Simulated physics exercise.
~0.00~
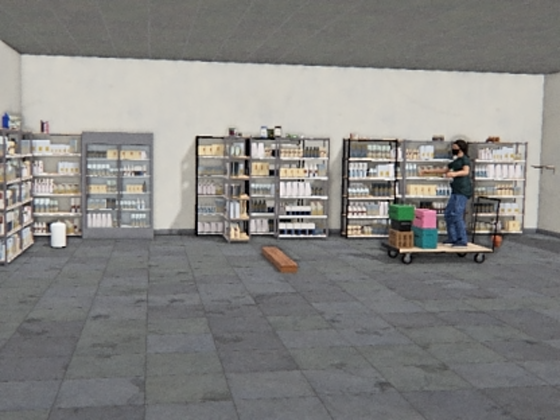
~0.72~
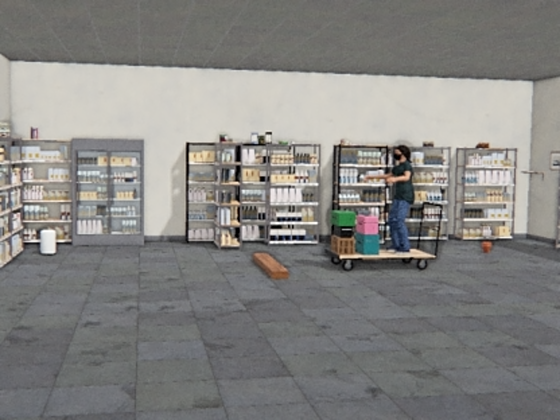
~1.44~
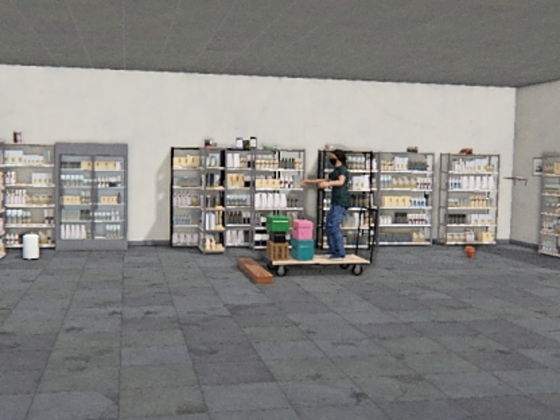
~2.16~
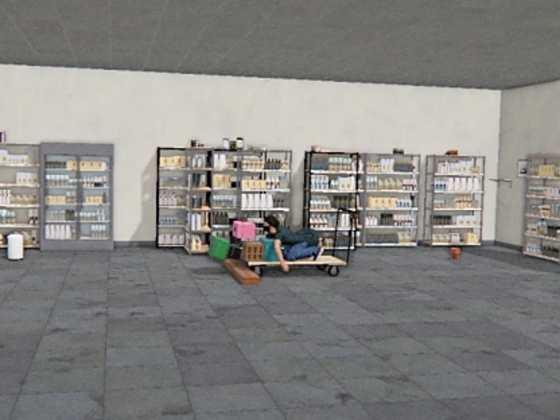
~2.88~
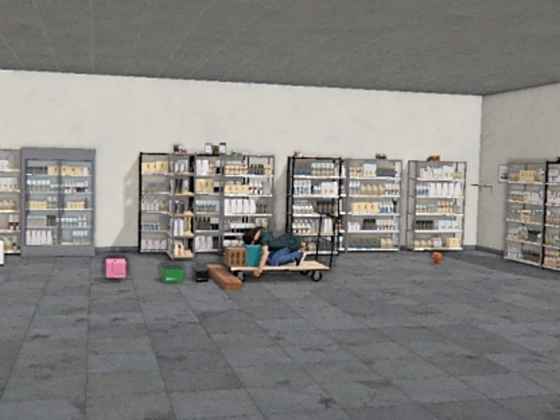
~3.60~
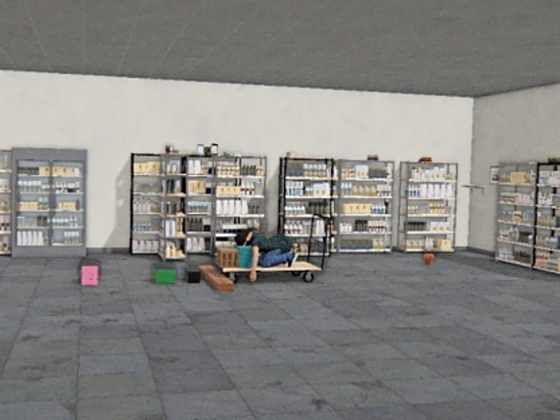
A flat cart rolls left into a floor beam, spilling three boxes and toppling its rider.
